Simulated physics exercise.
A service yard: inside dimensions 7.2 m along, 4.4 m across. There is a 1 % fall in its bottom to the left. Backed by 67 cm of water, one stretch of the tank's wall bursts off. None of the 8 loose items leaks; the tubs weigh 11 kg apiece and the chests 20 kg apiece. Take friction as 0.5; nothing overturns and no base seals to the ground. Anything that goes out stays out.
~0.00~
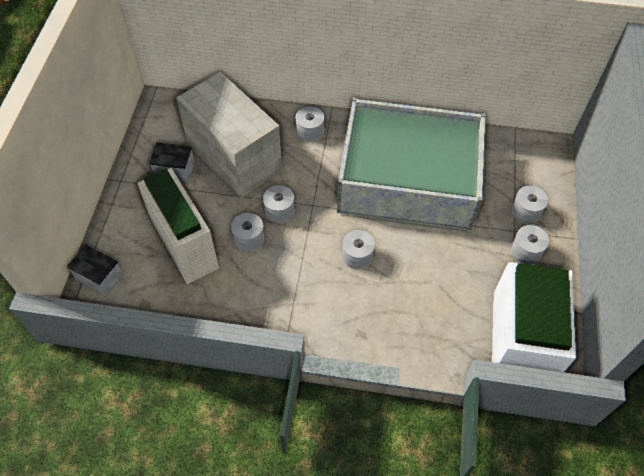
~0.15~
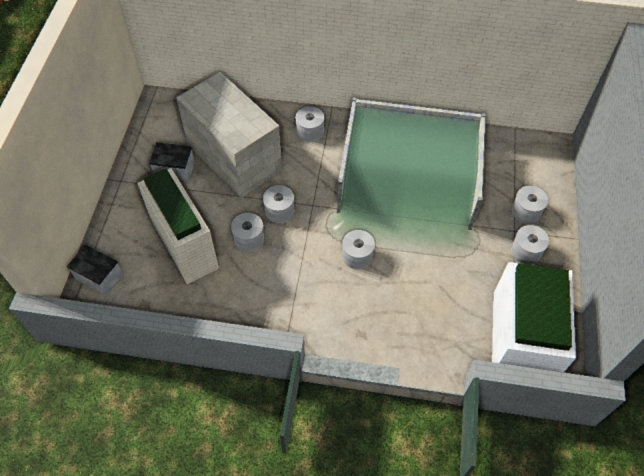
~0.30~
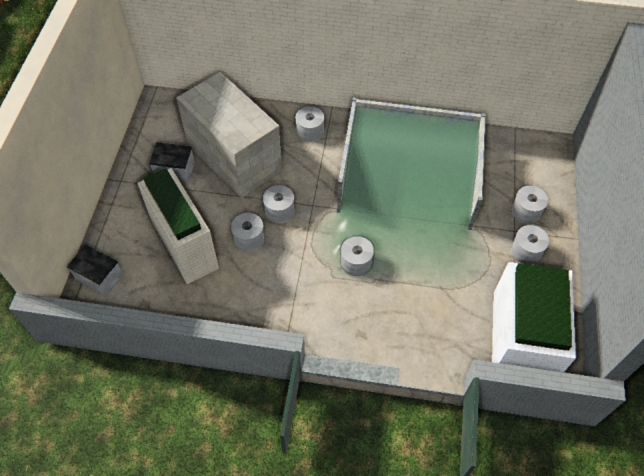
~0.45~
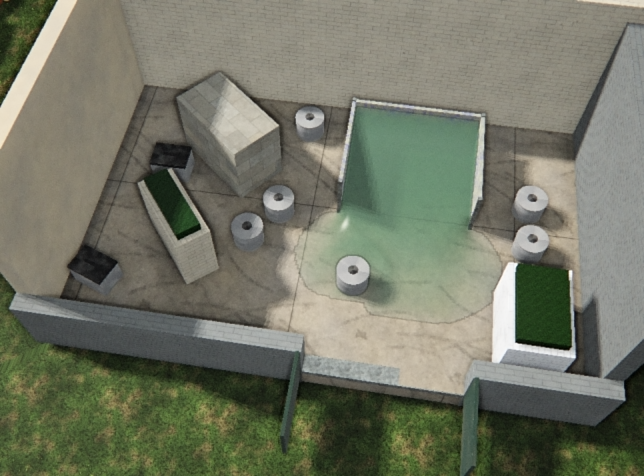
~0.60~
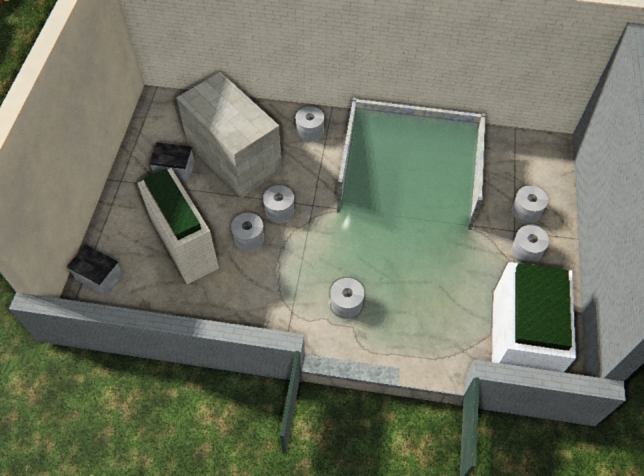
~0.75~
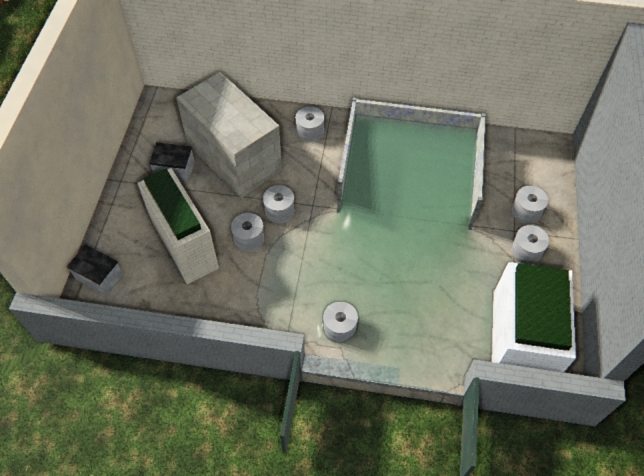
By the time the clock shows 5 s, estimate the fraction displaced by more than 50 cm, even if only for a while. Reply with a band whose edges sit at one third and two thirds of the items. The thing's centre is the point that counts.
Band: Under one third.
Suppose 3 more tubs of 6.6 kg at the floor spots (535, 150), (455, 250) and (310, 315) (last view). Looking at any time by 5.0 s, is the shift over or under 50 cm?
Within it, beyond it, beyond it.
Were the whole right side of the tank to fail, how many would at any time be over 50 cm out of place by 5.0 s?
That would give 4.
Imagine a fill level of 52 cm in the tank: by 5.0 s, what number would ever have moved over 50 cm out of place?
In that case the number is 2.
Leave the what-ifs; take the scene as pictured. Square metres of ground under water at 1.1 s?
About 12.0 m2 is covered.
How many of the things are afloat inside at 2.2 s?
I'd say 0 of them.
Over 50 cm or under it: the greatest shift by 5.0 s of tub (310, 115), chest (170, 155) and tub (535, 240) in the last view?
In order: Not as far, not as far and not as far.
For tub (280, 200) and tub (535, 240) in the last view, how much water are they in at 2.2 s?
Around 0 cm and 1 cm.
After 1.1 s 1 of 8 are over 50 cm from their spots; 0 afloat.
After 2.2 s 1 of 8 are over 50 cm from their spots; 0 afloat.
After 3.5 s 2 of 8 are over 50 cm from their spots; 0 afloat.
After 5.0 s 2 of 8 are over 50 cm from their spots, and 2 have been at some point; 0 afloat.
